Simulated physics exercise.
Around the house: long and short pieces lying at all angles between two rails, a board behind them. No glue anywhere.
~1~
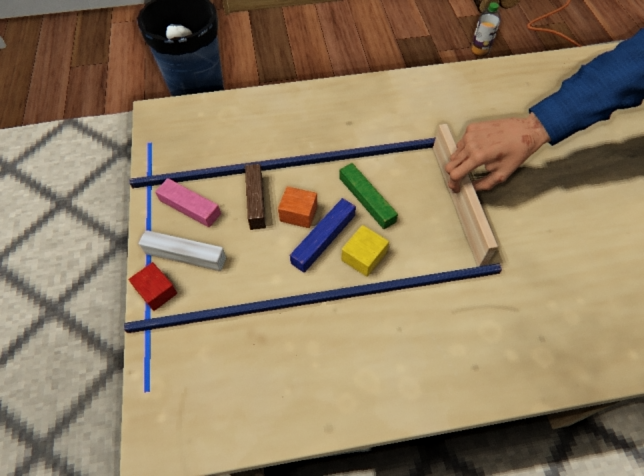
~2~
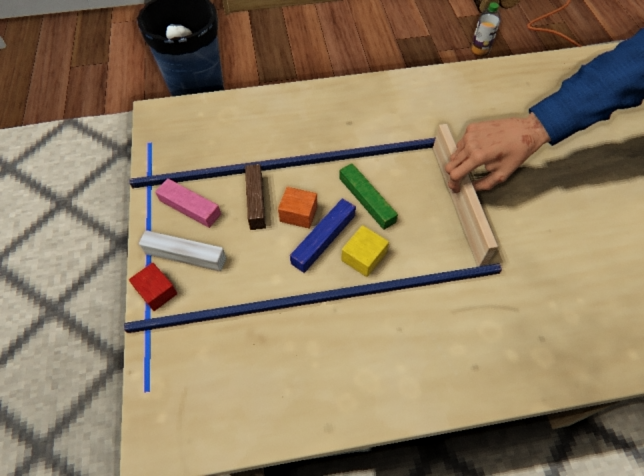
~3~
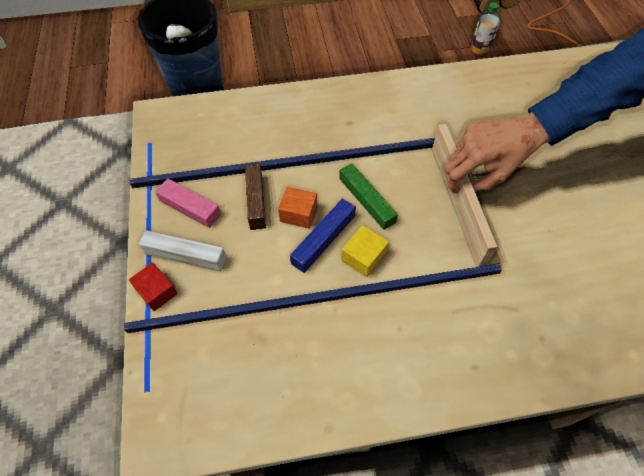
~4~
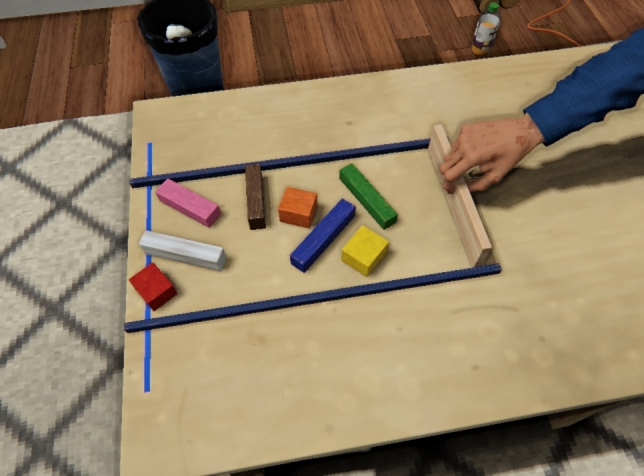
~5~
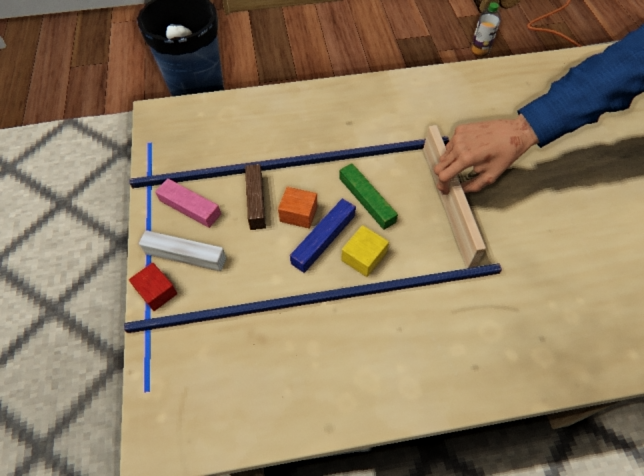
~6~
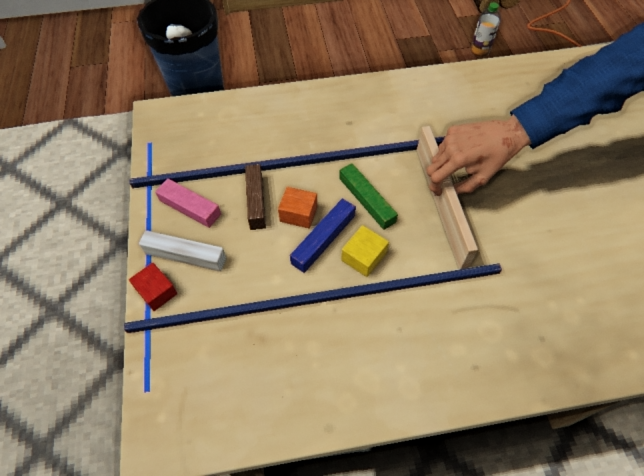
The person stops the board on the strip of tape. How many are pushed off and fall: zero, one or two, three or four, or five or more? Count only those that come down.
As it turns out, the number that fall off is five or more.
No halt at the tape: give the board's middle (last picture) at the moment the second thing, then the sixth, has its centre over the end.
Near (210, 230) and (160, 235).
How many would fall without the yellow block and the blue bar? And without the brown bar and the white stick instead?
The counts: 4 and 4.
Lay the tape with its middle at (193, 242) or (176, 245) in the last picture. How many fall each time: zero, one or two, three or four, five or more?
In that order: Either three or four; three or four.
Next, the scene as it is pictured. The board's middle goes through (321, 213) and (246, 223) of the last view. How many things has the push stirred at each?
At the one place 5, at the other 7.
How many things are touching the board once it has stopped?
It touches 2.
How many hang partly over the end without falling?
The number is 1.
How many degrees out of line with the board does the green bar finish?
About 0°.
A little later, none off yet; red block at rest near (153, 287); white stick at rest near (183, 251); pink bar at rest near (188, 203).
When it is over, the number that fall off is five or more; down, blue bar, orange block, brown bar, pink bar, white stick and red block.
